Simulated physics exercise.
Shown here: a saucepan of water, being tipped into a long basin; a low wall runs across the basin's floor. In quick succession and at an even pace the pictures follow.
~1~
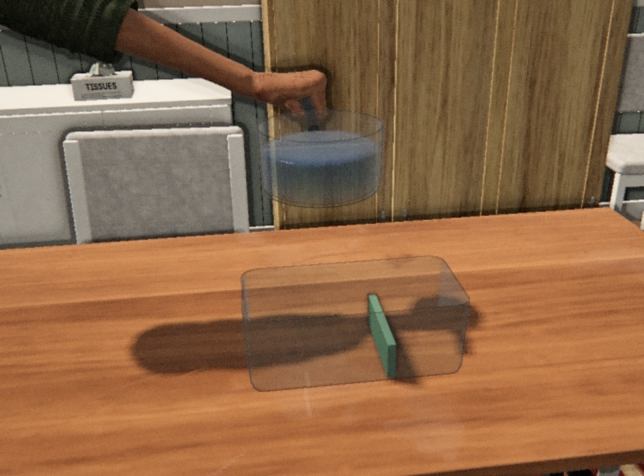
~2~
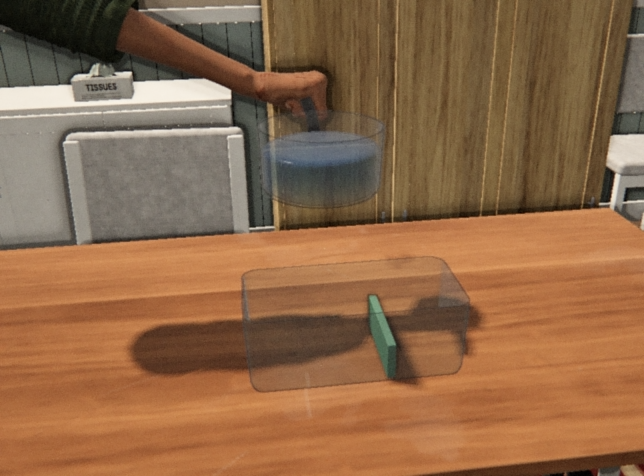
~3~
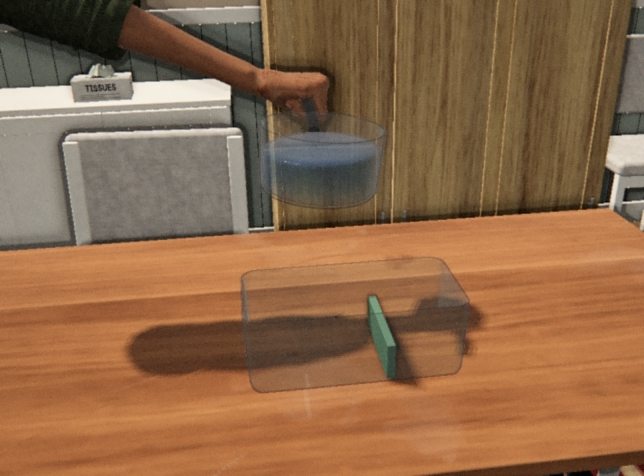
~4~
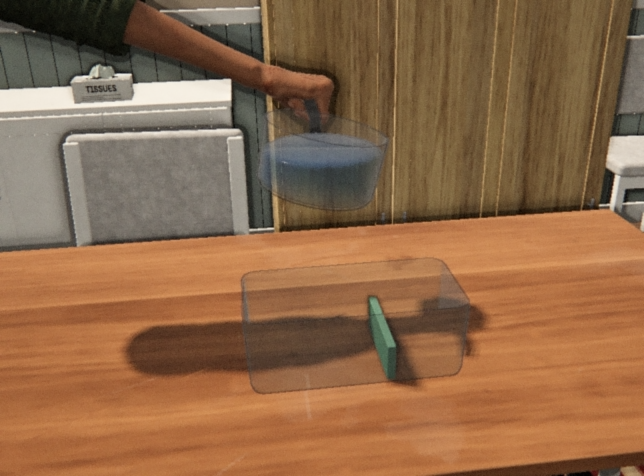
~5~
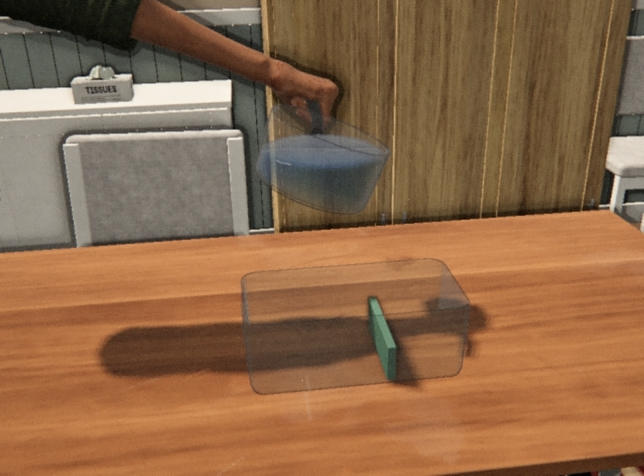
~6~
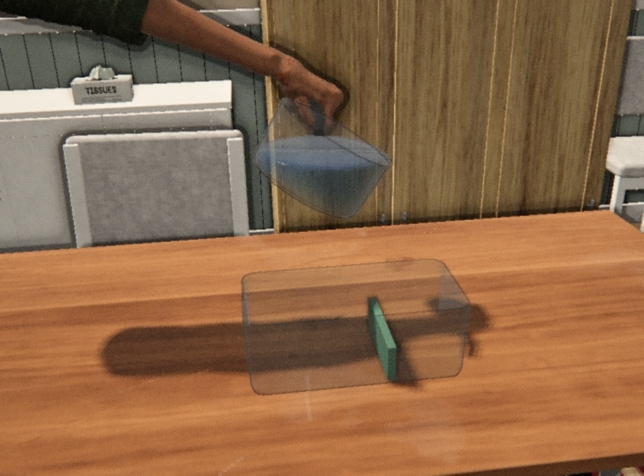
A hand tilts a clear pan of blue water rightward above a see-through basin.
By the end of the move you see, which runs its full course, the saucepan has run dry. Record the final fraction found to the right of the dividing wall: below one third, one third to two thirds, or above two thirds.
Upwards of two thirds.
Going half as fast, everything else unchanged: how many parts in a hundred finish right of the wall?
Roughly 75 percent.
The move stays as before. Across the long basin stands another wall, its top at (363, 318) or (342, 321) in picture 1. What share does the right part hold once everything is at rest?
First some 80, then 80 per cent.
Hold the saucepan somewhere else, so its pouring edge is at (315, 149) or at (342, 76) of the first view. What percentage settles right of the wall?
Roughly 10 in a hundred the first time and 45 in a hundred the second.
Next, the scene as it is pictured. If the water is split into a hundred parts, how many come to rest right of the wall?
Share approx. 75 %.
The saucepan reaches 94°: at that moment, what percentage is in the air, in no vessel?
About 50 %.
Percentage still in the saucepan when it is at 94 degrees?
Around 30 in a hundred.
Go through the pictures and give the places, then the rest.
The first picture shows tilt 0°; pouring edge (382, 123); surface from (261, 149) to (378, 142); the long basin's rim runs from (243, 296) to (456, 279); the wall's top is at (382, 319).
The second picture shows tilt 1°; pouring edge (382, 125); surface from (261, 149) to (378, 143).
The third picture shows tilt 6°; pouring edge (384, 130); surface from (261, 149) to (379, 145).
The fourth picture shows tilt 13°; pouring edge (386, 139); surface from (261, 150) to (381, 147).
The fifth picture shows tilt 22°; pouring edge (388, 150); surface from (260, 150) to (383, 149).
The sixth picture shows tilt 32°; pouring edge (387, 162); surface from (259, 149) to (382, 152); 1 per cent is over the edge.
A moment on, the saucepan is tipped on its side and 32 per cent is still to pour, 0 is left of the wall and 17 right of it.
Next, the saucepan is tipped right over and 6 per cent is still to pour, 10 is left of the wall and 67 right of it.
Then the saucepan is tipped right over and 0 per cent is still to pour, 16 is left of the wall and 79 right of it.
Later the saucepan is tipped right over and 0 per cent is still to pour, 19 is left of the wall and 78 right of it.
Finally, 20 per cent lies left of the wall, 76 right of it and 4 outside.
